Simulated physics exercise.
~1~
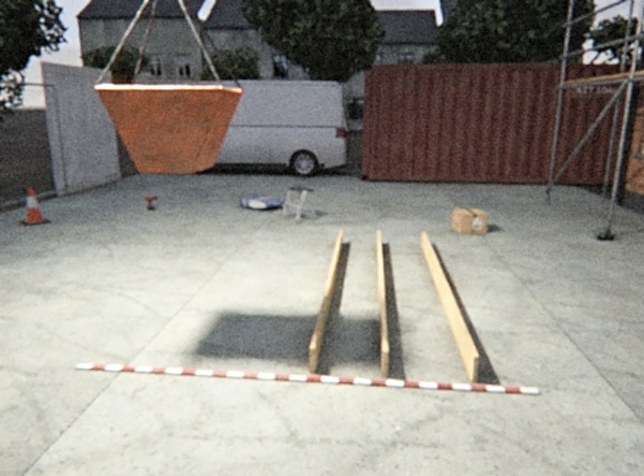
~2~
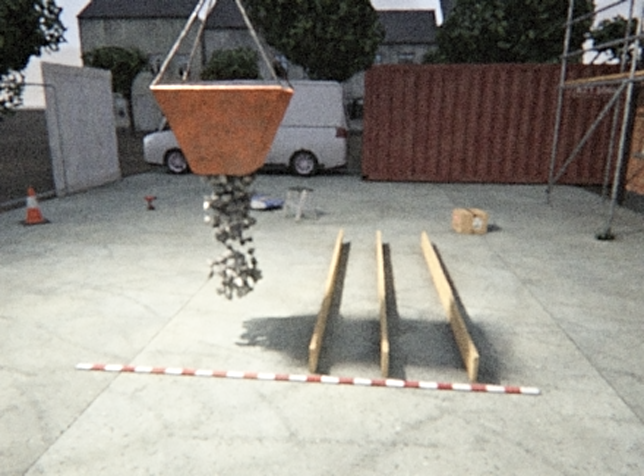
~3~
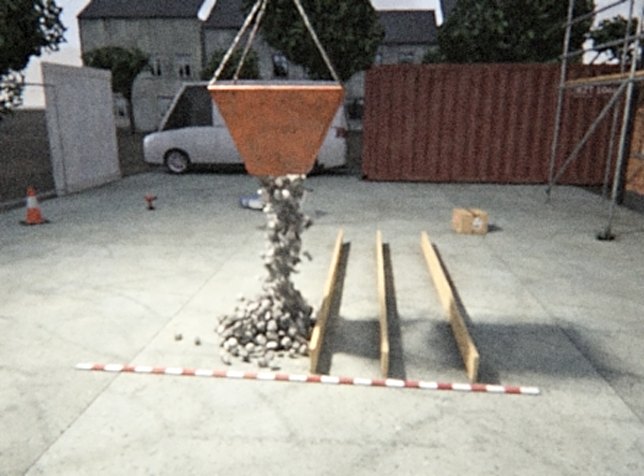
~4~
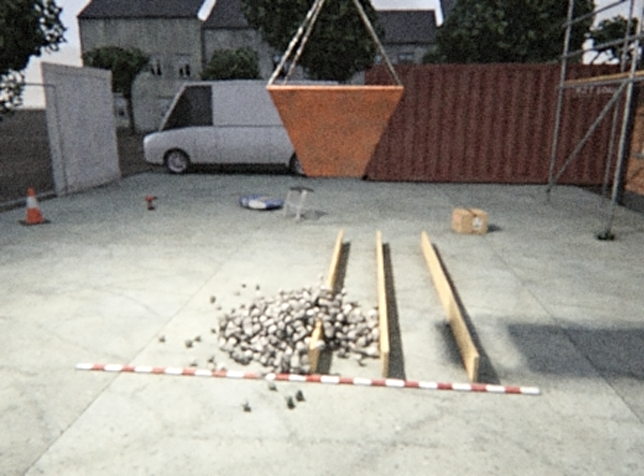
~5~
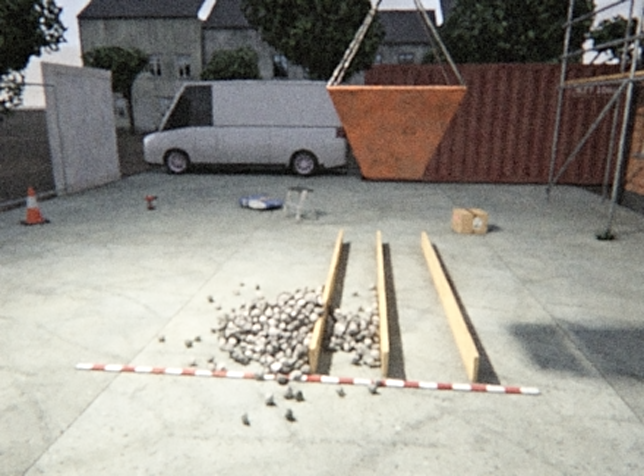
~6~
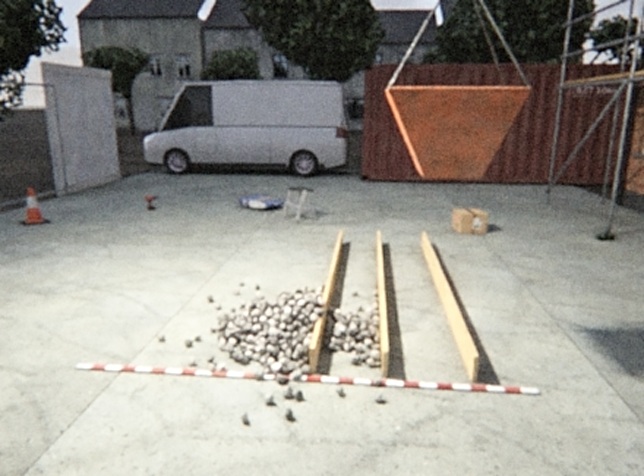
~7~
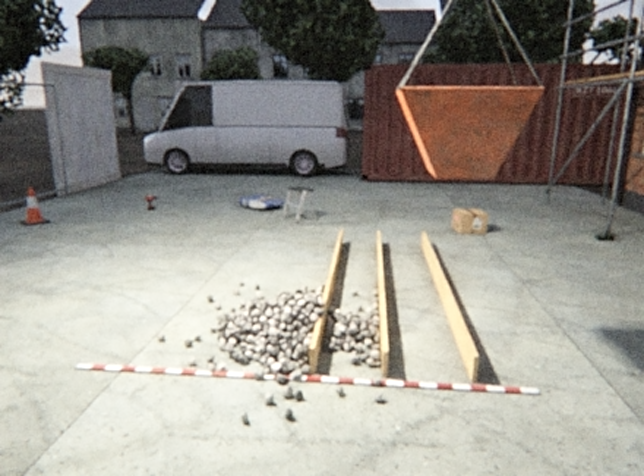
Orange crane skip moving right and dumping grey stones, most heaping left of three boards, some settling in the left bay.
